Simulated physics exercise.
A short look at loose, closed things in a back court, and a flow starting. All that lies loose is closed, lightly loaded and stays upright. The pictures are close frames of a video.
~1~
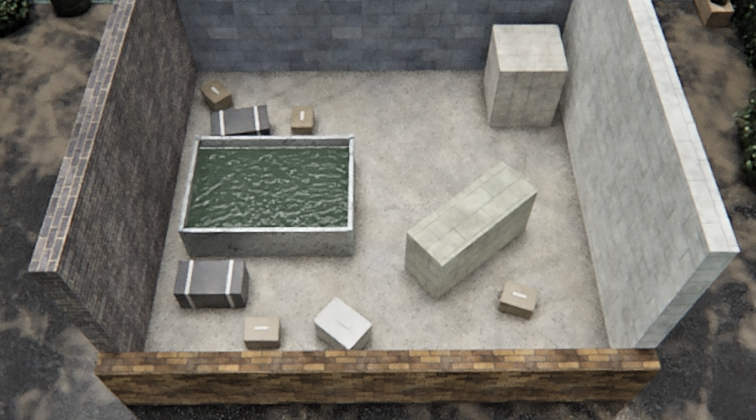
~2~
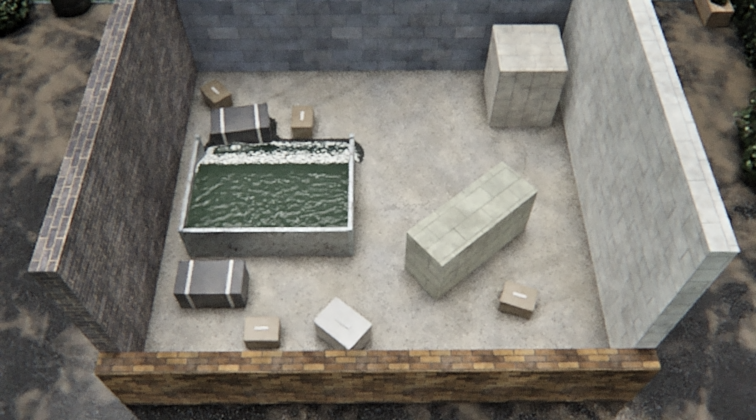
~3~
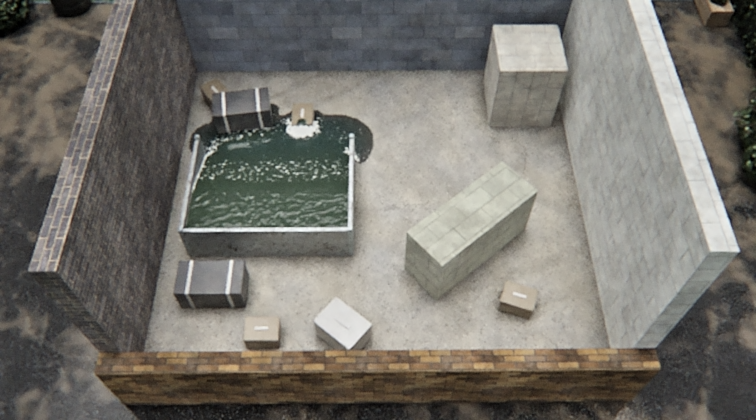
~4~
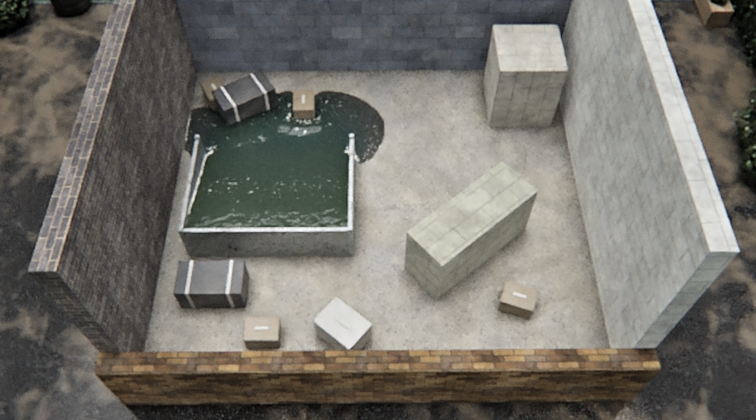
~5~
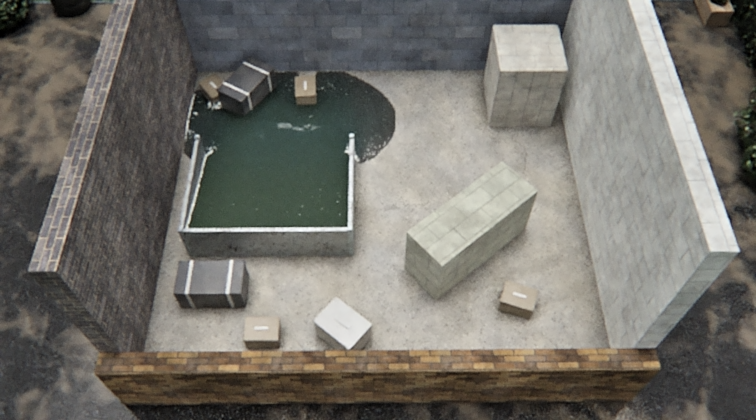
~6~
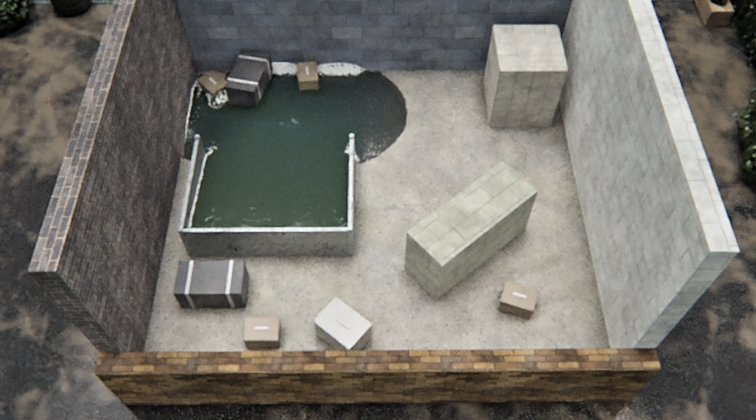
Green water pouring from the back of a walled tank, spreading across the courtyard floor and pushing boxes toward the rear wall.
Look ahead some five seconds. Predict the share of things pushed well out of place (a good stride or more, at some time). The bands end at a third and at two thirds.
Share: From one to two thirds.
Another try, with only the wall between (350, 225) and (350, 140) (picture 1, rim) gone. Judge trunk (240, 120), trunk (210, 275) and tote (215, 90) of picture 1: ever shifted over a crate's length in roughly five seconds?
As listed: No, under that, less than that.
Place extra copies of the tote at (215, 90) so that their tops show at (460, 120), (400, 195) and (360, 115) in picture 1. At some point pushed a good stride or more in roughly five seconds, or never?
One after the other: Moved that far, never so far, pushed that far.
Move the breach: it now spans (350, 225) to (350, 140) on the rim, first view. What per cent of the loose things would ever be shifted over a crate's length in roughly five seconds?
About 30 per cent.
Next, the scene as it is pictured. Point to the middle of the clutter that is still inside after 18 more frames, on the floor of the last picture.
At about (334, 249).
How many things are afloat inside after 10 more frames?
I count 3.
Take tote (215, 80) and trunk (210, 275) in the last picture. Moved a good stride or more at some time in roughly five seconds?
In that order: Shifted that much, not that far.
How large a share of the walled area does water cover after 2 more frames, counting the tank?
About 35 per cent.
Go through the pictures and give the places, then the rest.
The first picture shows a trunk at (239, 120) rests on the ground; a tote at (302, 116) rests on the ground; 0 of 7 have shifted.
The second picture shows a trunk at (239, 118), on the bottom, close to its start; a tote at (302, 116), on the bottom; 0 of 7 have shifted.
The third picture shows a trunk at (241, 102) rests on the ground, a stride from its start; a tote at (302, 114) rests on the ground, close to its start; 1 of 7 have shifted.
The fourth picture shows a trunk at (243, 90), on the bottom, a stride from its start; a tote at (304, 100), on the bottom, close to its start; 3 of 7 have shifted.
The fifth picture shows a trunk at (246, 78) rests on the ground, a stride from its start; a tote at (305, 86) rests on the ground, a stride from its start; 3 of 7 have shifted.
The sixth picture shows a trunk at (248, 70), on the bottom, a stride from its start; a tote at (307, 71) rests on the ground, a stride from its start; 3 of 7 have shifted.
A moment on, 2 of 7 are well off their spots; 3 afloat.
Next, 3 of 7 are well off their spots; 3 afloat.
Later, 3 of 7 are well off their spots; 2 afloat.
In the end, 3 of 7 are well off their spots, and 3 have been at some point; 3 afloat.
